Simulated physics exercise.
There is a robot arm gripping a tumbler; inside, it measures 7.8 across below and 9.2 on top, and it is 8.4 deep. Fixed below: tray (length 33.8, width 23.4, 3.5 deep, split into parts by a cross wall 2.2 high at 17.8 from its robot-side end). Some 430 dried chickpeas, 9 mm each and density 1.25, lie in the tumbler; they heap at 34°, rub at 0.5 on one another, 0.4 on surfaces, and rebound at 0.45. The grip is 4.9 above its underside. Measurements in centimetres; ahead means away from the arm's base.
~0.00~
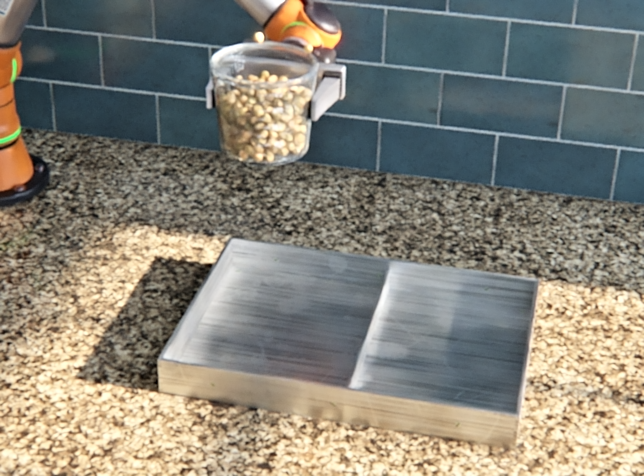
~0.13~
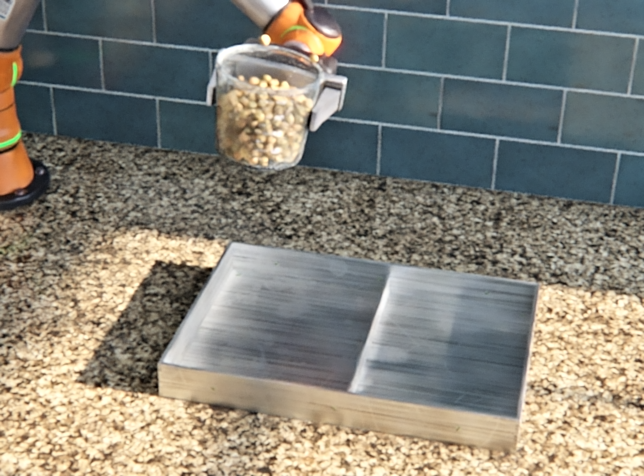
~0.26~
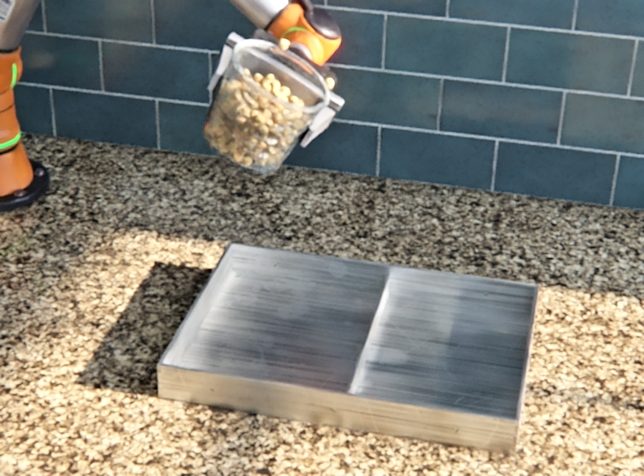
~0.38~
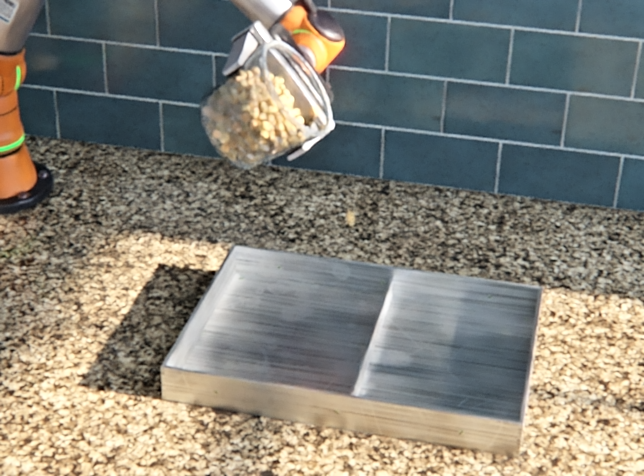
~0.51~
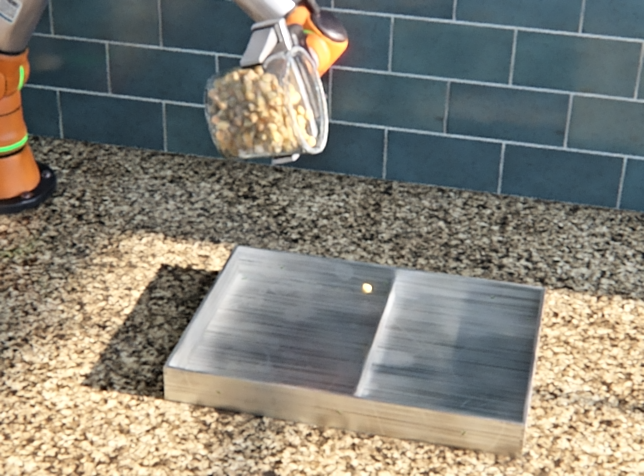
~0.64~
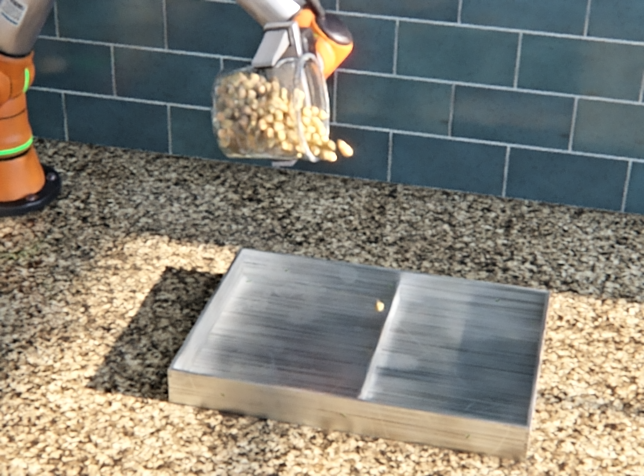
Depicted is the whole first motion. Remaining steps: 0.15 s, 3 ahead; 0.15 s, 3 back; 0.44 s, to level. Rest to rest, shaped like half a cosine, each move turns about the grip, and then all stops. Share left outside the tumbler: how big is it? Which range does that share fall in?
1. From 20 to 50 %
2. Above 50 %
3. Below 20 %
From 20 to 50 %.
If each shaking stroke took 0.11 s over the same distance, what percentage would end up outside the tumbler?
Roughly 45 in a hundred.
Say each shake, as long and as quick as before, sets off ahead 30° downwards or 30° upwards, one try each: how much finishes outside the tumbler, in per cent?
Result: Approx. 20 % and 30 %, one try each.
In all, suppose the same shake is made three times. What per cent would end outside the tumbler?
That change gives some 60 percent.
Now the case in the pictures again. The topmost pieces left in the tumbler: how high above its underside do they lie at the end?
It reaches close to 7.5 cm in the end.
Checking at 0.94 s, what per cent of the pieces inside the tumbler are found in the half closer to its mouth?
Mouth half share: Roughly 50 %.
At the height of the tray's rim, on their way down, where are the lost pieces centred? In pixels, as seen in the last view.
Their middle sits near (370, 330).
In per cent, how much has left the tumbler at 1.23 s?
My estimate is roughly 30 % gone.
By 0.94 s, tilted 79° forward, highest piece 27 above the table; 335 in the tumbler, 17 in the far-side part, 4 in the robot-side part, 74 in flight or on a rim.
By 1.23 s, tilted 20° forward, highest piece 29 above the table; 294 in the tumbler, 70 in the robot-side part, 59 in the far-side part, 7 in flight or on a rim.
By 1.58 s, level, highest piece 29 above the table; 294 in the tumbler, 74 in the robot-side part, 62 in the far-side part.
By 2.63 s, level, highest piece 29 above the table; 294 in the tumbler, 74 in the robot-side part, 62 in the far-side part.
Final count, 294 in the tumbler, 74 in the robot-side part, 62 in the far-side part. That is 32 % outside the tumbler.
